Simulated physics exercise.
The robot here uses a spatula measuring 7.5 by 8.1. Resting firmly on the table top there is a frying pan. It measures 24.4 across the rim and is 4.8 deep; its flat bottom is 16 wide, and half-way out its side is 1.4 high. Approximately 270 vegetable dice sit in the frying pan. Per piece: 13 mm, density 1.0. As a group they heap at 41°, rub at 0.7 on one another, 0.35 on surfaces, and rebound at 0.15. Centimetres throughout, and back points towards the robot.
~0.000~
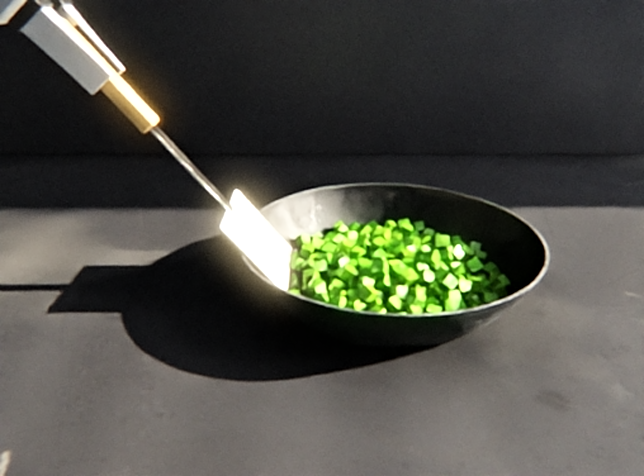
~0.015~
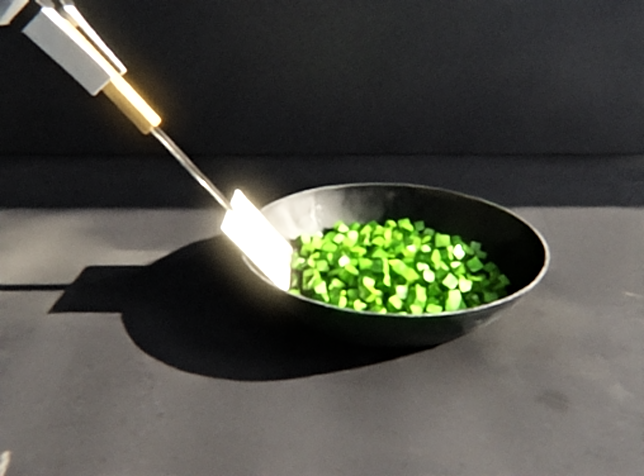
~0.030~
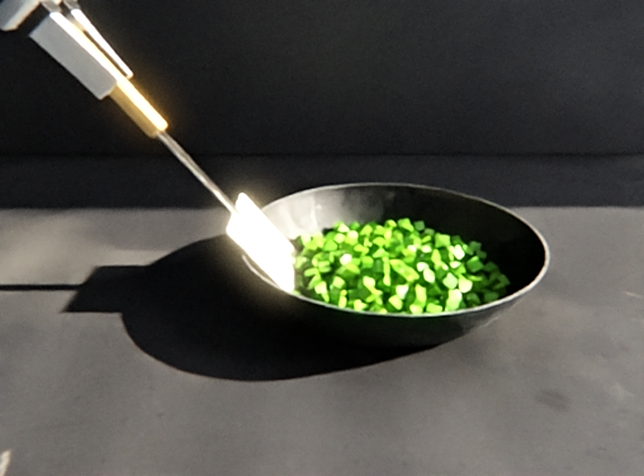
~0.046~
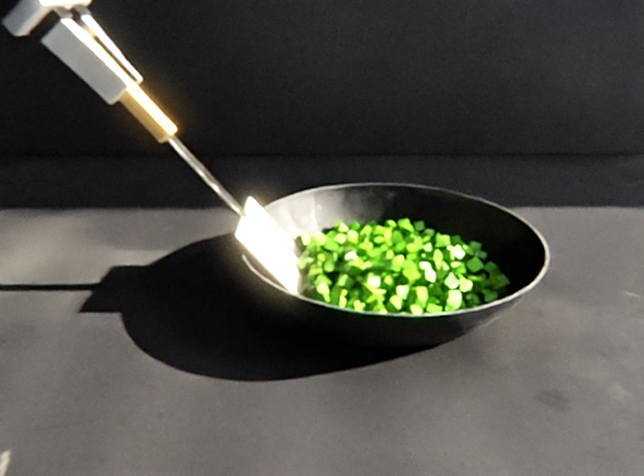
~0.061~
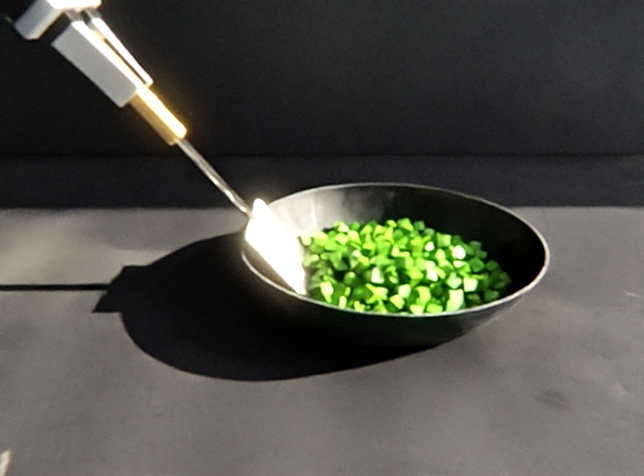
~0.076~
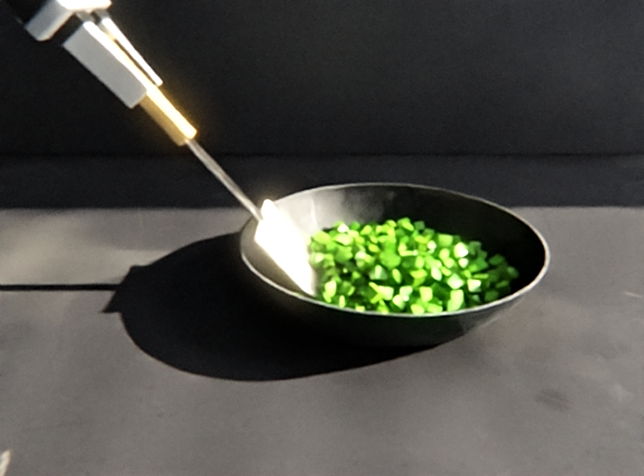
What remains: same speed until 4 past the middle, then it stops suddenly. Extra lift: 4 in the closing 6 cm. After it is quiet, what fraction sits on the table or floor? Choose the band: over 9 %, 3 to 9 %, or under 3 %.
Under 3 %.
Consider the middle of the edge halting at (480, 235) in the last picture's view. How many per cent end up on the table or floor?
Around 10 percent ends on the table or floor.
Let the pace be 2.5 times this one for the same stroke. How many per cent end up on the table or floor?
About 15 per cent.
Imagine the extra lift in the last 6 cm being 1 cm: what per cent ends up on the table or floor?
I'd say close to 5 per cent.
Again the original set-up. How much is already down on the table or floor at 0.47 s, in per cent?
Close to 0 per cent of the load.
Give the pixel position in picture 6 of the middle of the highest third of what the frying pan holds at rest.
The middle lies somewhere around (478, 250).
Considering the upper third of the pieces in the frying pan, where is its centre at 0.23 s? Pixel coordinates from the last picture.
(454, 249).
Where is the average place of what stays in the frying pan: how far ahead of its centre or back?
It sits some 4.0 centimetres ahead of centre.
By 0.15 s, sloping 51°, highest piece 5 above the table; 267 in the frying pan.
By 0.23 s, sloping 51°, highest piece 6 above the table; 265 in the frying pan, 2 on the blade or in flight.
By 0.47 s, sloping 51°, highest piece 6 above the table; 265 in the frying pan, 2 on the table or floor.
By 1.52 s, sloping 51°, highest piece 6 above the table; 265 in the frying pan, 2 on the table or floor.
Final count, 265 in the frying pan, 2 on the table or floor. That is 1 % on the table or floor.
